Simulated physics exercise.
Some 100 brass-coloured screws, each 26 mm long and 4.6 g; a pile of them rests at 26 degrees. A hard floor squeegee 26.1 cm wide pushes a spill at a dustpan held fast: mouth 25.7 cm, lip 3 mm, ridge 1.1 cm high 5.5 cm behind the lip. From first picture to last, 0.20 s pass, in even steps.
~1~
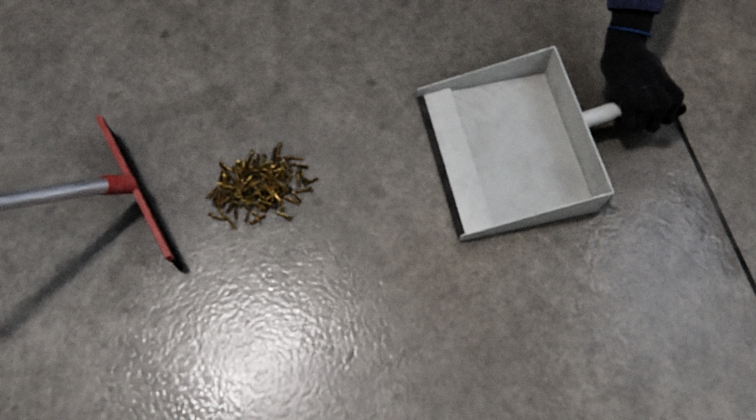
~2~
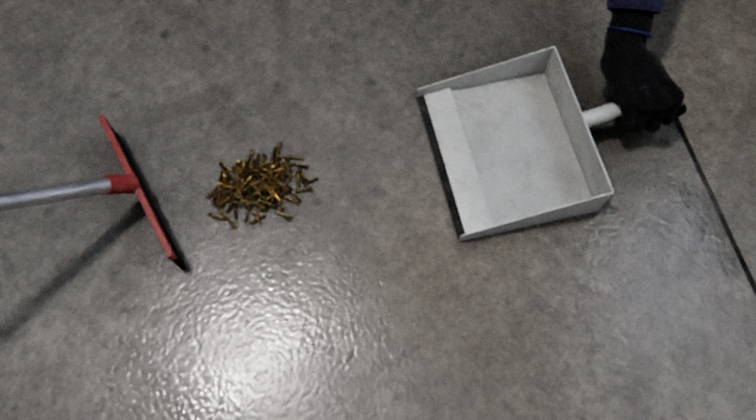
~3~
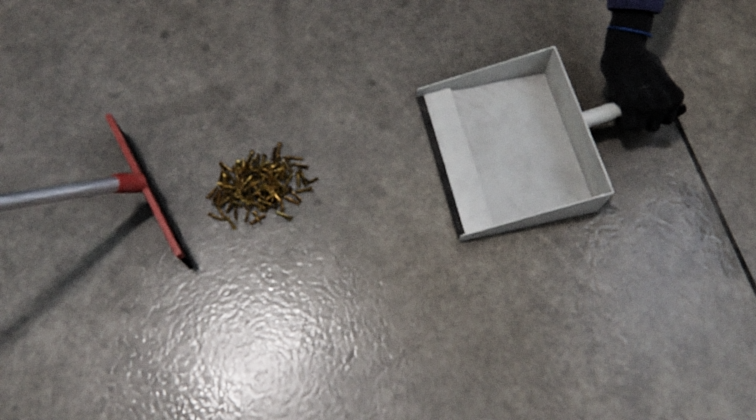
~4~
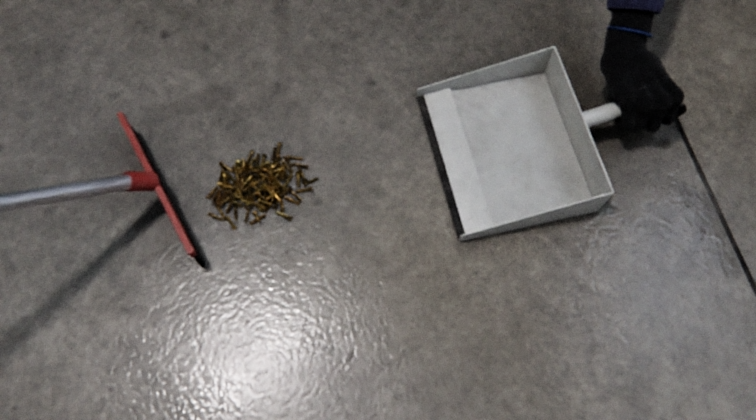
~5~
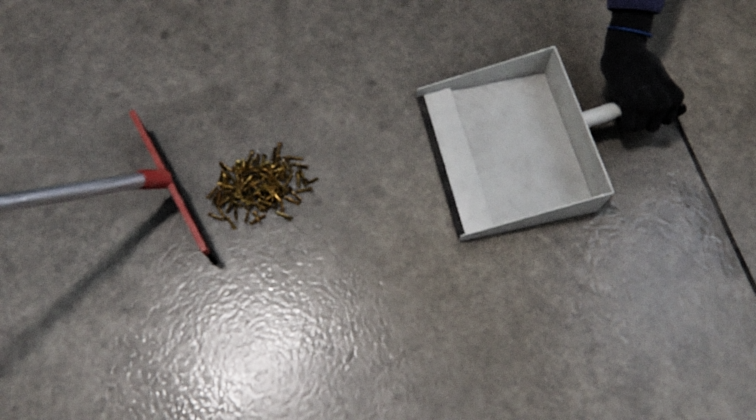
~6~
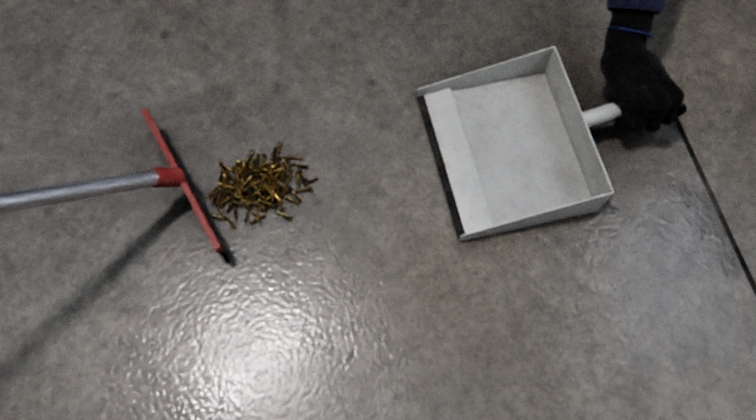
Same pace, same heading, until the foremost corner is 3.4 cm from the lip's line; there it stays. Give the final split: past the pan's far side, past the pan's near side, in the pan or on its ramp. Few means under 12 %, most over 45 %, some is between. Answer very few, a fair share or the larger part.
Far side very few, near side very few, pan very few.
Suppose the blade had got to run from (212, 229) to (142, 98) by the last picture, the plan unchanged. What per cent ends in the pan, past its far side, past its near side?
Pan 0, far 50, near 0.
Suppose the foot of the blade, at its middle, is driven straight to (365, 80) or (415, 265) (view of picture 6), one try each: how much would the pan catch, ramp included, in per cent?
About 5 and 0 per cent.
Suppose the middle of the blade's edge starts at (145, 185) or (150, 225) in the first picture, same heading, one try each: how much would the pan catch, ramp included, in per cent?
About 0 and 0 per cent.
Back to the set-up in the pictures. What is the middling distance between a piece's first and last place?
Roughly 24 cm.
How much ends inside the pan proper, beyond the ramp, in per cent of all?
Some 0 per cent.
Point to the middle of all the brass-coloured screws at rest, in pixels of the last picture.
Around (405, 147).
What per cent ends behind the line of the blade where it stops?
Roughly 0 per cent.
Then, 0.31 s after the last picture, middle of the blade 23 cm from the lip; 0 % over the lip, far side 0 %, near side 0 %.
Then, 0.53 s after the last picture, middle of the blade 13 cm from the lip; 0 % over the lip, far side 5 %, near side 0 %.
Then, 0.84 s after the last picture, middle of the blade 8 cm from the lip; 0 % over the lip, far side 5 %, near side 0 %.
In the end, far side 5 %, near side 0 %, pan 0 %, in front of the lip or behind the blade 90 %.
